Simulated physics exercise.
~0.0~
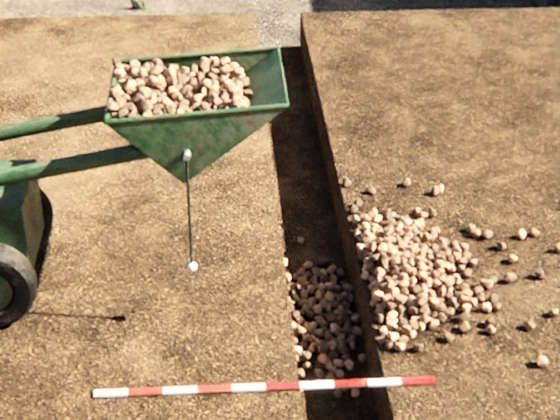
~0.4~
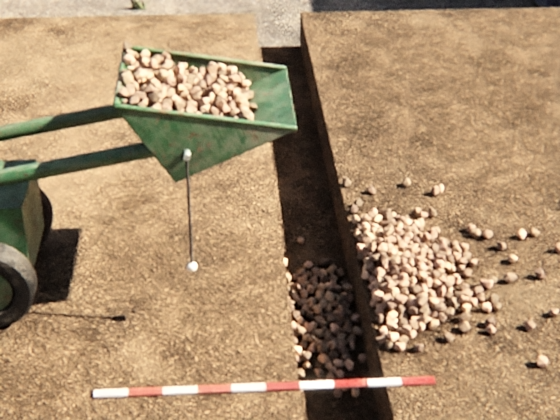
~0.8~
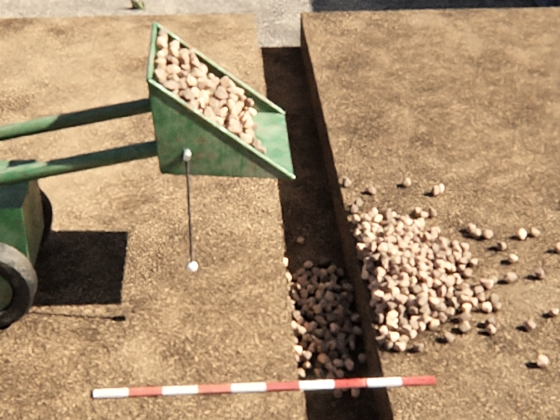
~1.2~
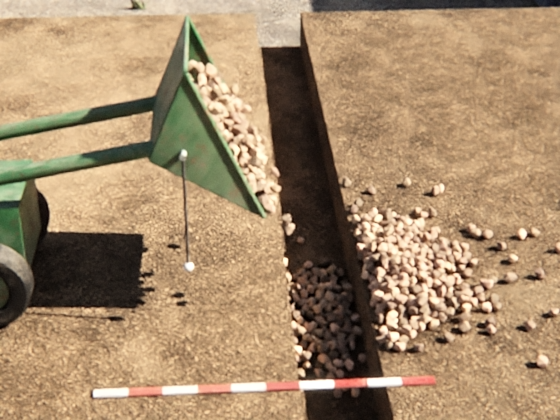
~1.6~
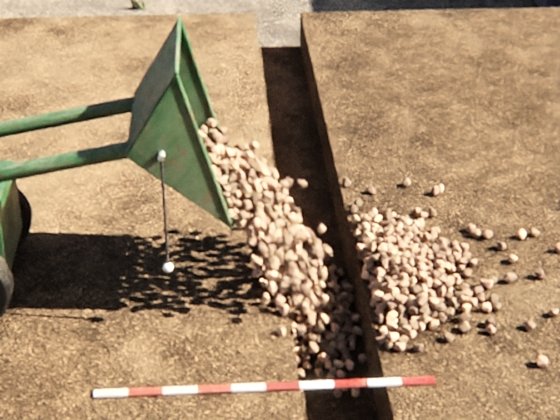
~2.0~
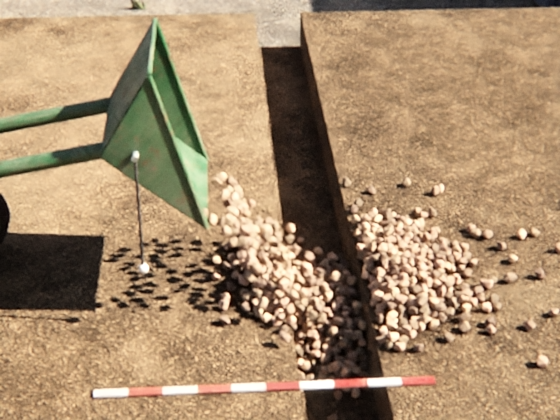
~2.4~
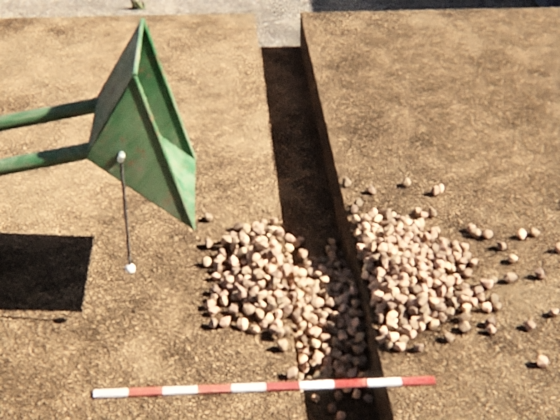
On a sunlit patch of bare brown ground, seen from above at an angle, a narrow straight-sided trench runs between a green machine on the left and a spread of pale stones on the right. A red and white striped rod lies across the near end, and a white ball hangs beneath the machine's full bucket. The bucket tilts steadily forward until stones begin slipping over its lip. As it tips further, the machine backs away to the left and the load pours out. The emptied bucket stays steeply tilted, with stones heaped on the left edge and down in the trench, beside the unmoved older pile.
